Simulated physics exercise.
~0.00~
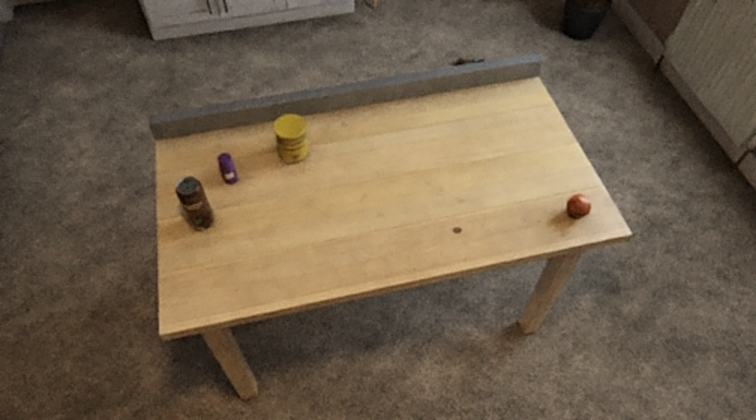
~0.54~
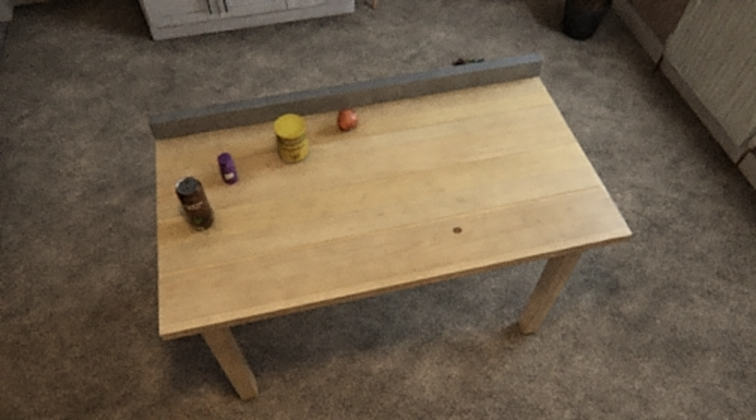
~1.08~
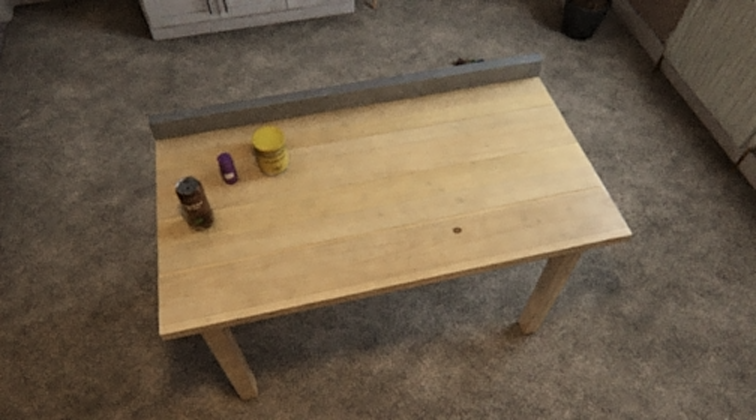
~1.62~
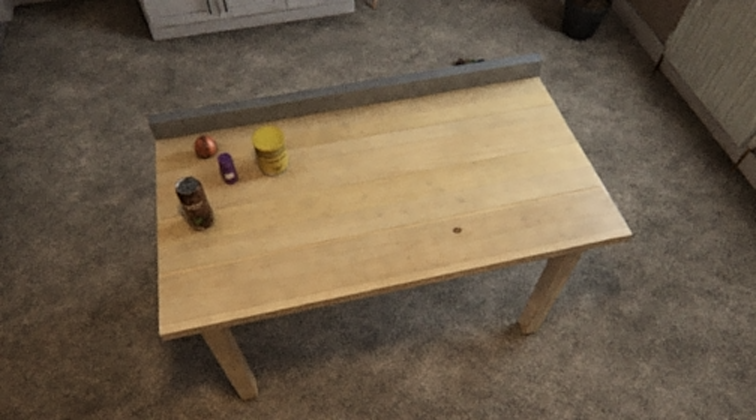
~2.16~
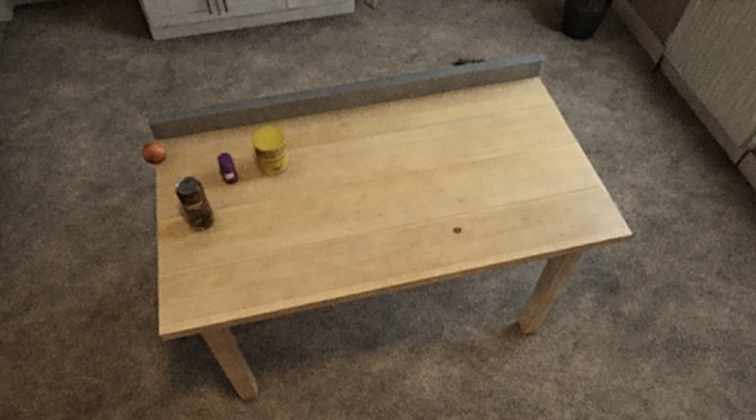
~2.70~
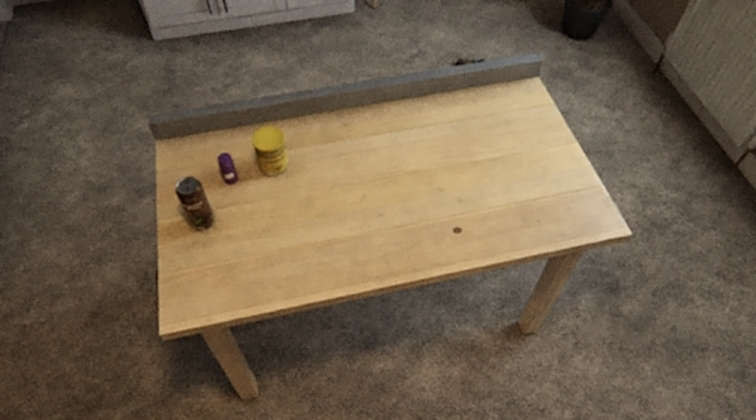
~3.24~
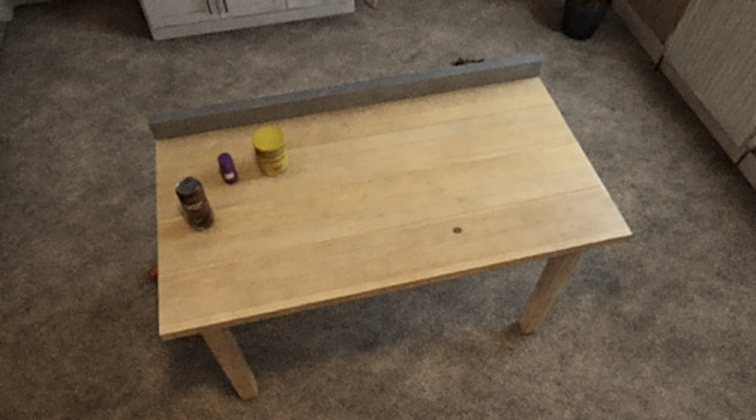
The clip opens on a pale wooden table with a raised grey strip along its far edge, where a yellow tin, a purple shaker and a brown can stand toward the left and an orange ball is near the right end. The ball travels left across the top to a spot near the strip, just right of the tin. It then drops out of sight as the tin shifts slightly left and nearer, staying upright. The ball reappears beyond the shaker and passes over the left edge. Finally it shows partly below the tabletop at left, while the shaker and can remain in place.
